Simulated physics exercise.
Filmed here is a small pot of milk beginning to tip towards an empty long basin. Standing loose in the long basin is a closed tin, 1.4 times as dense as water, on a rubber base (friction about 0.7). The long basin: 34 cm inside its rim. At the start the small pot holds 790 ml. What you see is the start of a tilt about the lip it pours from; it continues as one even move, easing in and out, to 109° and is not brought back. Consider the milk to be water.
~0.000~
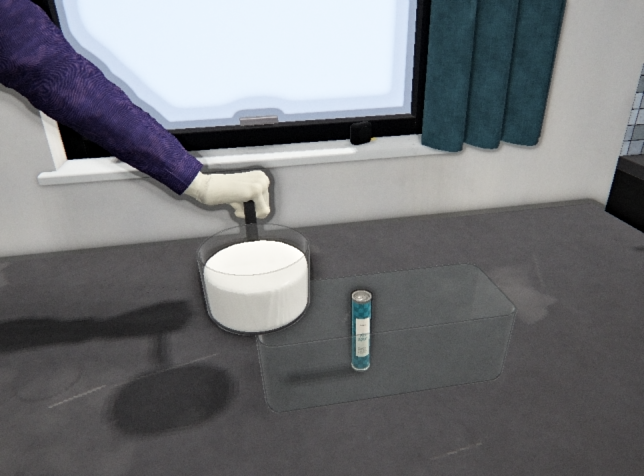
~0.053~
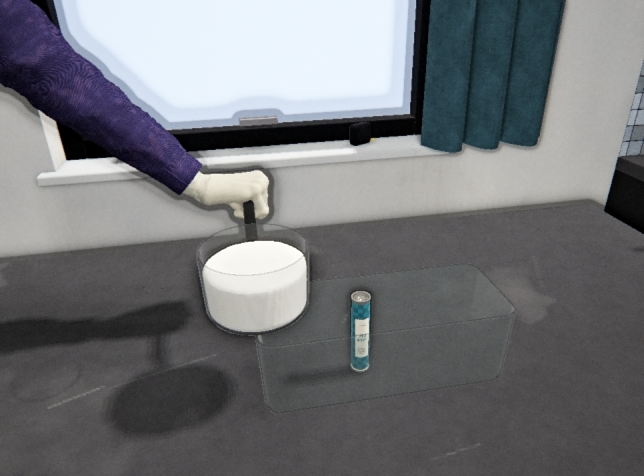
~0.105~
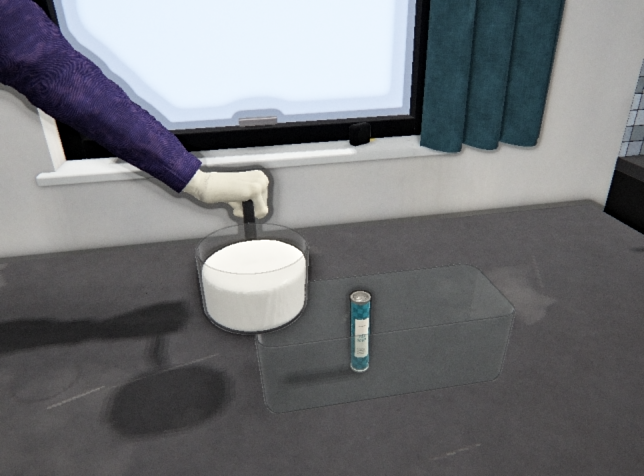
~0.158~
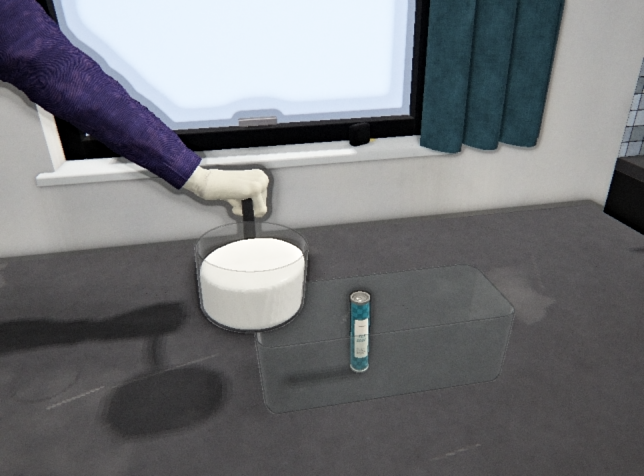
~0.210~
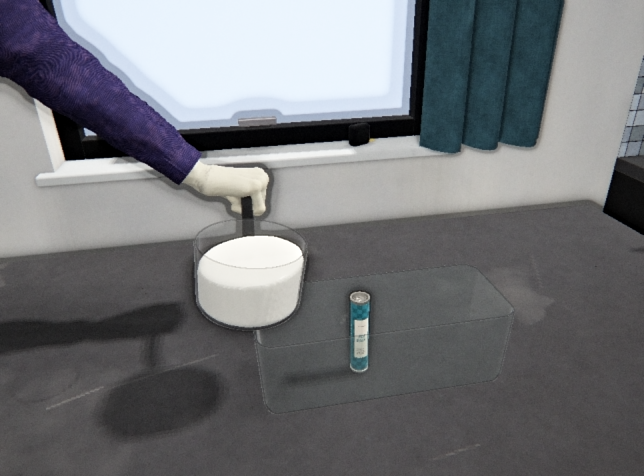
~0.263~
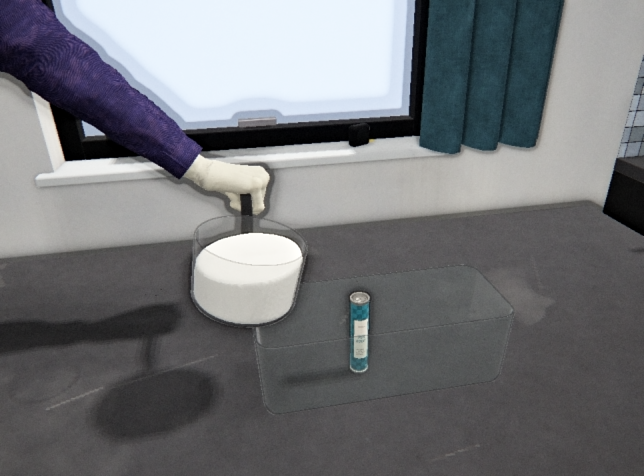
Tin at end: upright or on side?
It never tilts over.
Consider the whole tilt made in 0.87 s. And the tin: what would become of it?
The tin stays on its base.
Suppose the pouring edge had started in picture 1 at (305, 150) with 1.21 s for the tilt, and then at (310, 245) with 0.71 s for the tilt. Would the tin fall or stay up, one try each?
Trial 1 - tin stays standing; trial 2 - tin stays standing.
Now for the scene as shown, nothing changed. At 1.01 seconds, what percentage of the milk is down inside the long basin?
Near 66 in a hundred.
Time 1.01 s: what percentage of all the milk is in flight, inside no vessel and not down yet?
In-air share: About 18 %.
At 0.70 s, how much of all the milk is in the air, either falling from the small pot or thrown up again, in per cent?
Roughly 22 percent.
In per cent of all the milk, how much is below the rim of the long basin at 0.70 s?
Near 5 in a hundred.
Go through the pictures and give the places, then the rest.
The first picture shows tilt 0°; pouring edge (308, 243); surface from (203, 267) to (306, 256); the long basin's rim runs from (255, 316) to (496, 287); the tin's top is at (362, 300).
The second picture shows tilt 1°; pouring edge (307, 244); surface from (202, 268) to (305, 257).
The third picture shows tilt 2°; pouring edge (307, 244); surface from (201, 268) to (304, 255).
The fourth picture shows tilt 5°; pouring edge (307, 244); surface from (200, 266) to (303, 253).
The fifth picture shows tilt 8°; pouring edge (306, 244); surface from (198, 264) to (302, 251).
The sixth picture shows tilt 12°; pouring edge (306, 245); surface from (195, 260) to (301, 250).
Then, 0.70 s in, the tilt is 67° and 73 per cent is still to pour; the tin stands where it began.
Then, 1.01 s in, the tilt is 102° and 14 per cent is still to pour; the tin stands where it began.
Then, 1.35 s in, the tilt is 109° and 0 per cent is still to pour; the tin stands where it began.
Then, 1.71 s in, the tilt is 109° and 0 per cent is still to pour; the tin stands where it began.
Finally, the tin stands where it began.
